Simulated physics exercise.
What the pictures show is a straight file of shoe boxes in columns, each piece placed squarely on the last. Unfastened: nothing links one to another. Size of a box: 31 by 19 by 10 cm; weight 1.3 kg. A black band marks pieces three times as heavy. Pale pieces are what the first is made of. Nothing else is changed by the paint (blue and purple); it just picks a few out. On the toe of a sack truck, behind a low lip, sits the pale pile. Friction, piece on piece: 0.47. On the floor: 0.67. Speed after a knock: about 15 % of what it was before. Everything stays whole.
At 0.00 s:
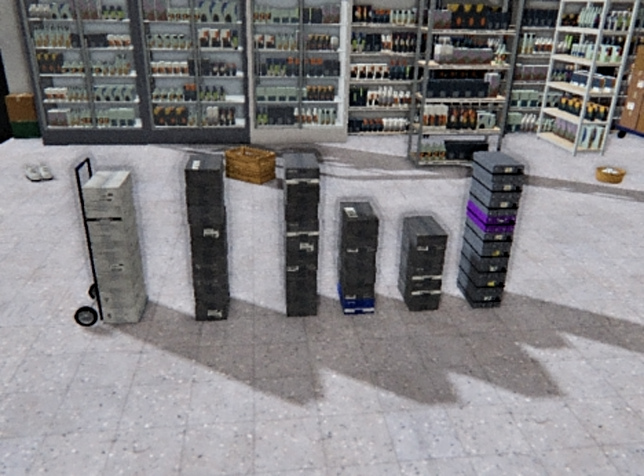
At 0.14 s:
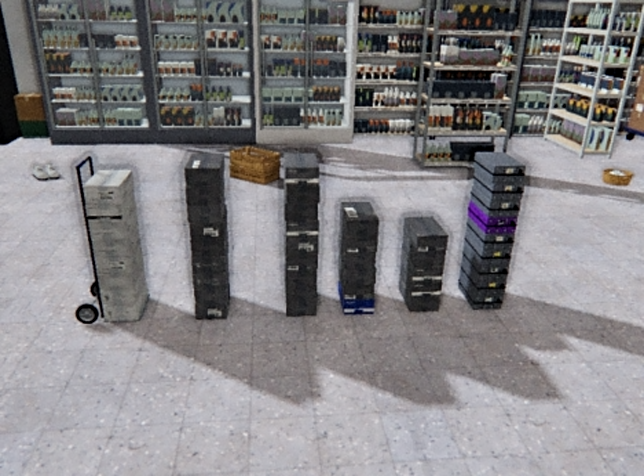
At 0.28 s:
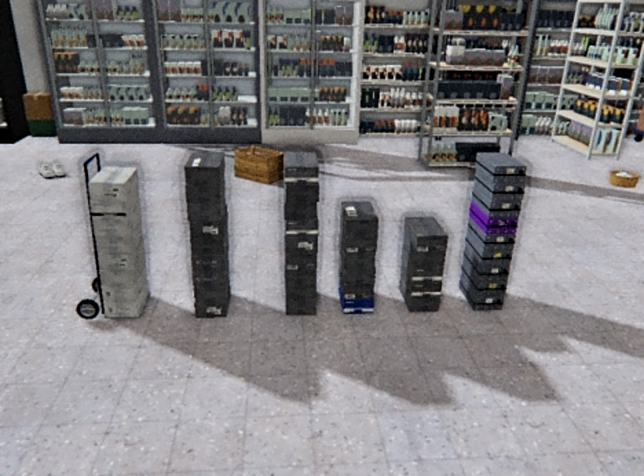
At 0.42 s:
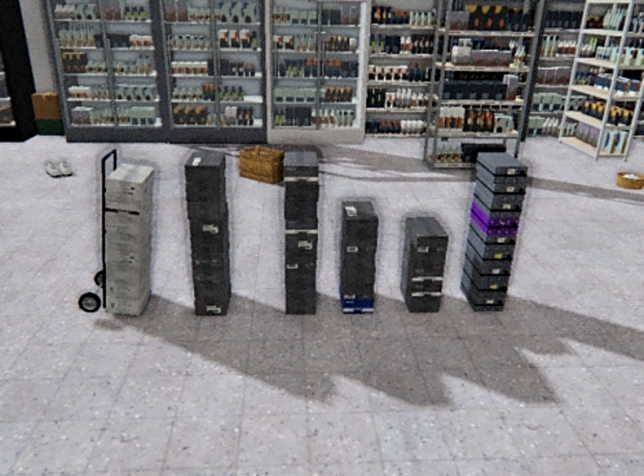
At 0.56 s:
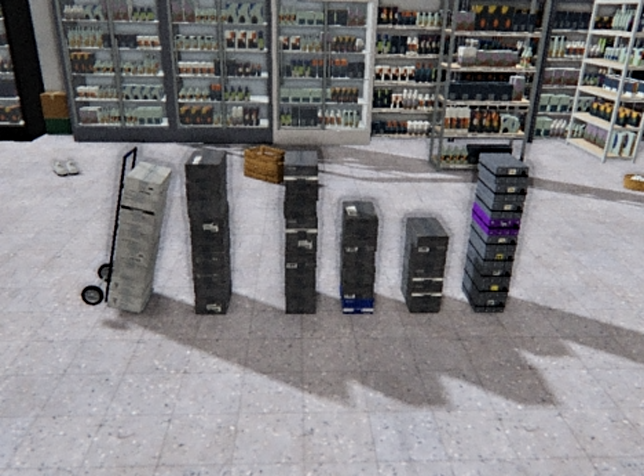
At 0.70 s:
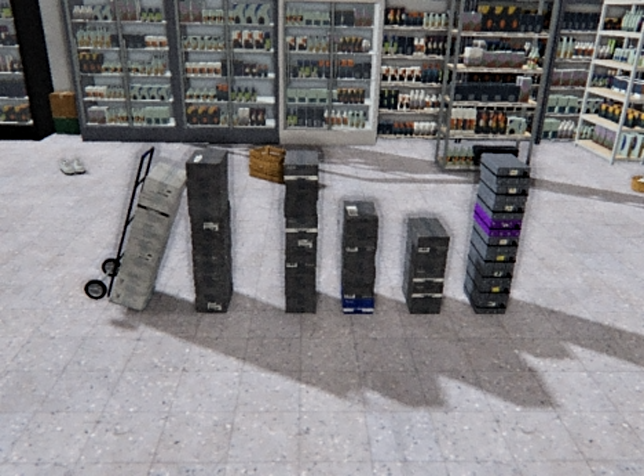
To begin with, six upright stacks of boxes stand in a row on a tiled floor, the pale one at the left resting on a hand truck. The truck then tilts to the right, slowly at first, and the pale stack leans with it toward the dark stack beside it, while the other stacks stay still.
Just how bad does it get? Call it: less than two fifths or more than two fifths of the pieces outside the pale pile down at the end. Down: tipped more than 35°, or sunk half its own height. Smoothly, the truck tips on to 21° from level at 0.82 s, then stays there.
More than two fifths.
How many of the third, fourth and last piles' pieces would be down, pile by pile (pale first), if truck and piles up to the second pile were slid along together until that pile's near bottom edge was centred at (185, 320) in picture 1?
Third 8, fourth 6, last 0.
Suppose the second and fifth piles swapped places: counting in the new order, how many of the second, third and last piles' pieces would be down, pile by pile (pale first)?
After the swap, the second pile would have 0 down, the third 0 and the last 0.
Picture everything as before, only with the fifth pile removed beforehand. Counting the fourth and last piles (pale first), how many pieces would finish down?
The fourth pile would have 6 down and the last pile 0.
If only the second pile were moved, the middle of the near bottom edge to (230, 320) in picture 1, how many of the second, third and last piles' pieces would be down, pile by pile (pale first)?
Pile tally - second: 8, third: 9, last: 0.
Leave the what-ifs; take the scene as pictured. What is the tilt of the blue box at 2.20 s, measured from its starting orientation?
Around 30° from its start.
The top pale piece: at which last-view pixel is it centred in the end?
Close to (269, 245).
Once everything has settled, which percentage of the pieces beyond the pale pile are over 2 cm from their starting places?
The share is 75 %.
After 1.34 s, 8 of the pale pile down; none of the 38 other boxes down, 9 disturbed.
After 1.76 s, 8 of the pale pile down; 9 of the 38 other boxes down.
After 2.20 s, 8 of the pale pile down; 18 of the 38 other boxes down; blue box 29° from how it stood.
In the end (3.1 s), 8 of the pale pile down; 23 of the 38 other boxes down; blue box 36° from how it stood; purple box unmoved. That is 61 per cent. From the last view, middles, blue box near (365, 288), purple box near (498, 219).
